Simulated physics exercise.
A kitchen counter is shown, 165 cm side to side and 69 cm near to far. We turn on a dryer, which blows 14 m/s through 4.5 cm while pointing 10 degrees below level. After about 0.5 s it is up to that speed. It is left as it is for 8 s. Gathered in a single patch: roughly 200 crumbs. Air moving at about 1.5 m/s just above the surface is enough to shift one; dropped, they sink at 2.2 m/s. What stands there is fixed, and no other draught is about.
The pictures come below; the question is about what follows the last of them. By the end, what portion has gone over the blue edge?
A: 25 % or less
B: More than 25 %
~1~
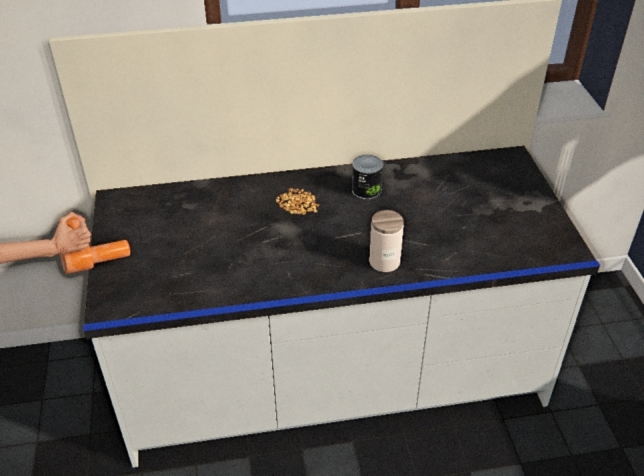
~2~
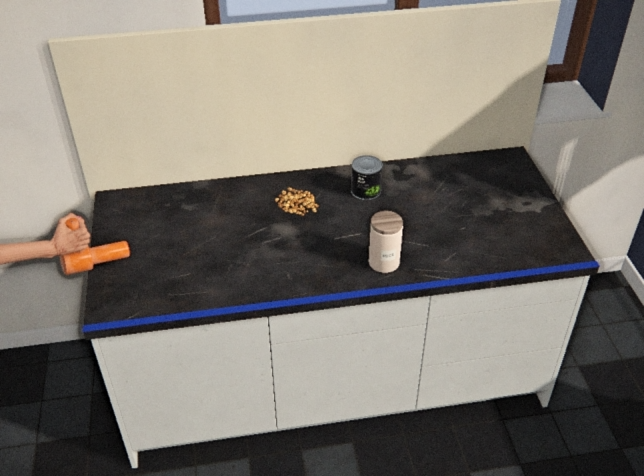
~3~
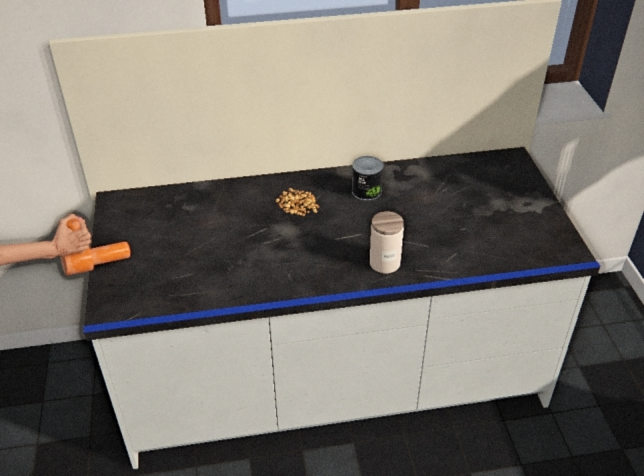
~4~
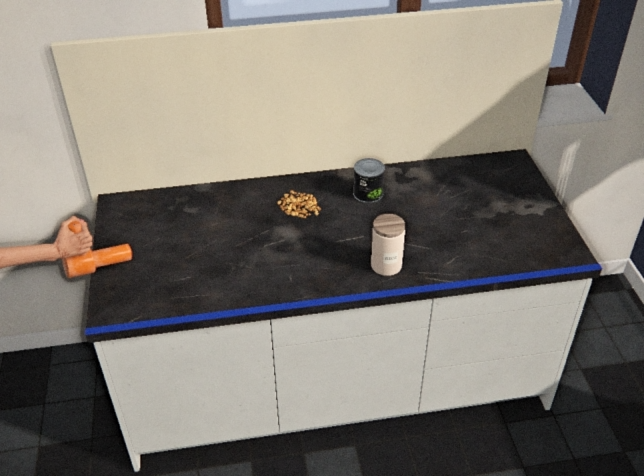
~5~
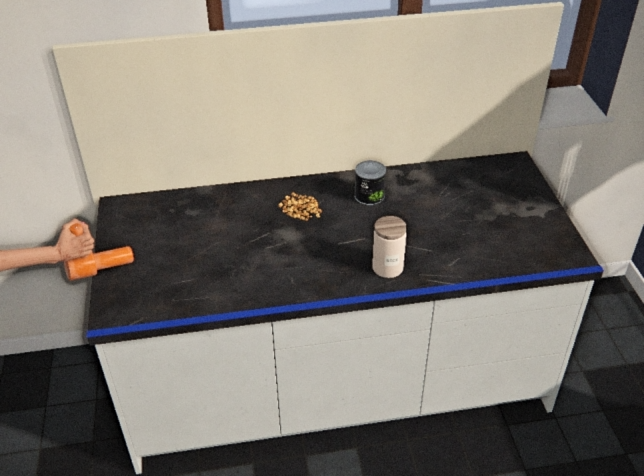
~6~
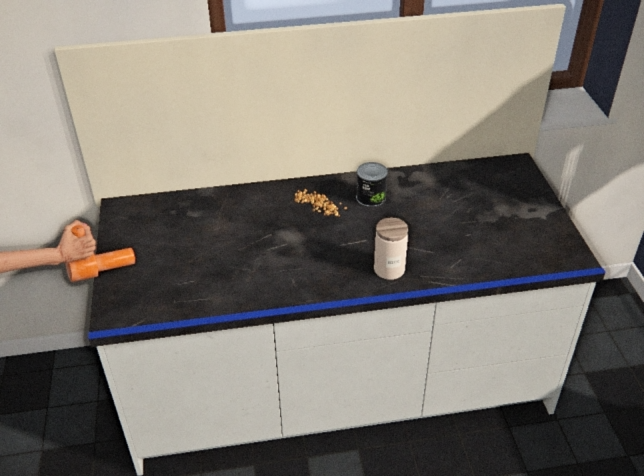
A.
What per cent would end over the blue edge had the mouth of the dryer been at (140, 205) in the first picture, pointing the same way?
I'd expect close to 0 per cent.
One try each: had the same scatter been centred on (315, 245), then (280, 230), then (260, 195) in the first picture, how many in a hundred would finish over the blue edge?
First try near 0 %, second near 0 %, third near 0 %.
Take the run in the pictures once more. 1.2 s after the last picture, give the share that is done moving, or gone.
It comes to some 100 per cent.
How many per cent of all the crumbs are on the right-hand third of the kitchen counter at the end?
I'd estimate around 0 per cent.
Then, 1.2 s after the last picture the count stands so, 0 % are over the blue edge.
Then, 2.1 s after the last picture the count stands so, 0 % are over the blue edge.
Then, 4.0 s after the last picture the count stands so, 0 % are over the blue edge.
Then, 7.6 s after the last picture, at the end, 0 % are over the blue edge.
